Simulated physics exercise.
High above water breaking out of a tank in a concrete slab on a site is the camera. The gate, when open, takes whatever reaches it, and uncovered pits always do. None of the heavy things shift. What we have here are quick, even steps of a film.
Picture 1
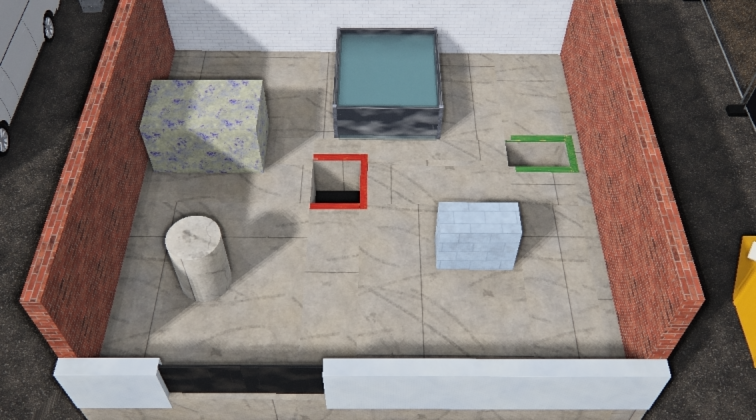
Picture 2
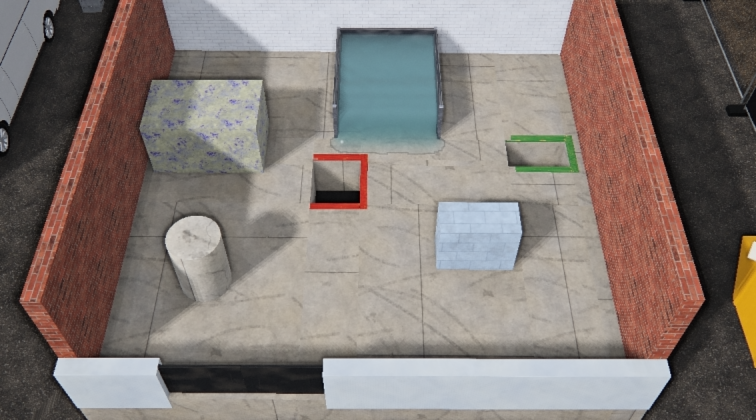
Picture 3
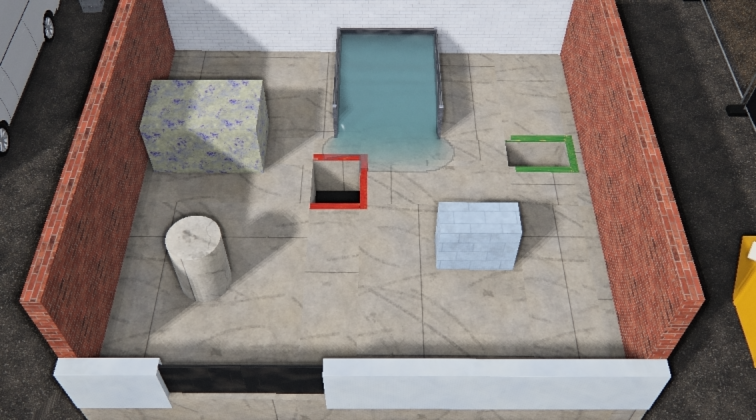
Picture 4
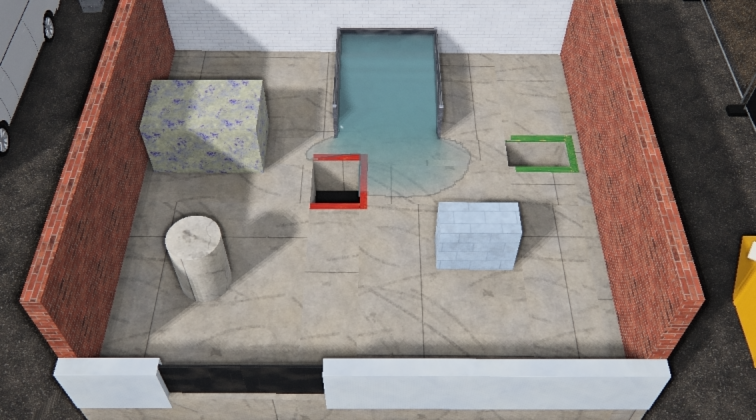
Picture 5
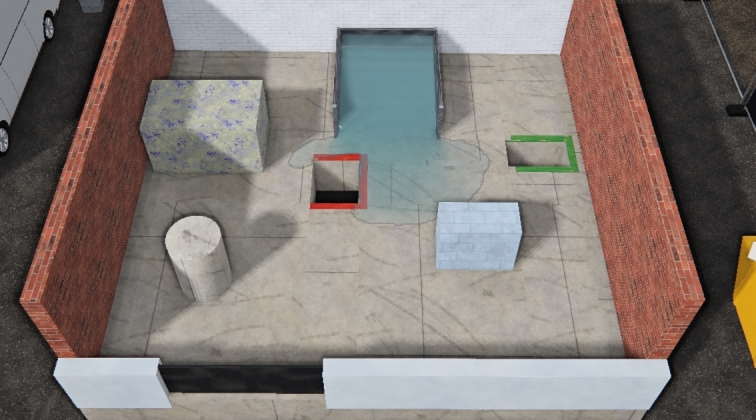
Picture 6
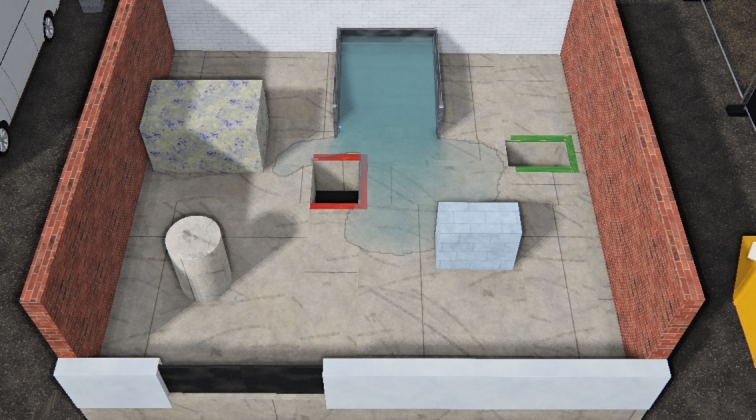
A concrete slab walled by red brick at the sides and white block behind is seen from high above, with a teal water tank at the back. Around it stand a mottled block, a pale cylinder and a light blue block, with red-edged and green-edged pits between. Water pours from the tank's open front, spreading forward and sideways around the red-edged pit and reaching the blue block, while the camera stays still.
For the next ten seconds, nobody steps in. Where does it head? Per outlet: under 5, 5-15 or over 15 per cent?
Gate: The bottom band; red pit: The top band; green pit: The middle band.
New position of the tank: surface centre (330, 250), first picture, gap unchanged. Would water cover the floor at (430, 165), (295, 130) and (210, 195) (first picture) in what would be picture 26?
Spot one unwetted, spot two unwetted, spot three wetted.
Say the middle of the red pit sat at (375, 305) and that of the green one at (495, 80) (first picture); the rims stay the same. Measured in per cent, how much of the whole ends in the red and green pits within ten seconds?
Red 35 %; green 4 %.
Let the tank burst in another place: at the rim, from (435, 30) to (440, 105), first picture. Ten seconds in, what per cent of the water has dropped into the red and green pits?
The red pit gets 0 per cent and the green pit 60 per cent.
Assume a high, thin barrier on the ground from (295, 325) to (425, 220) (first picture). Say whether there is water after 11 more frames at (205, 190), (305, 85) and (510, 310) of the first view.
Going one after another, I'd say kept clear of the flood, then kept clear of the flood, then kept clear of the flood.
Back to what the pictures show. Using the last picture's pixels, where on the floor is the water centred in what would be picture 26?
The centre of mass sits at about (422, 229).
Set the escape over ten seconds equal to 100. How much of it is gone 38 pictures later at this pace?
Near 75 in a hundred.
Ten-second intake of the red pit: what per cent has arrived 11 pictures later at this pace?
Share by then: 60 in a hundred.
A moment on, water covers 25 % of the floor; the gate 0 %, the red pit 11 %, the green pit 0 %.
Next, water covers 35 % of the floor; the gate 0 %, the red pit 19 %, the green pit 0 %.
Then, water covers 45 % of the floor; the gate 0 %, the red pit 25 %, the green pit 1 %.
Later, water covers 60 % of the floor; the gate 0 %, the red pit 28 %, the green pit 5 %.
In the end, water covers 70 % of the floor; the gate 0 %, the red pit 32 %, the green pit 12 %.
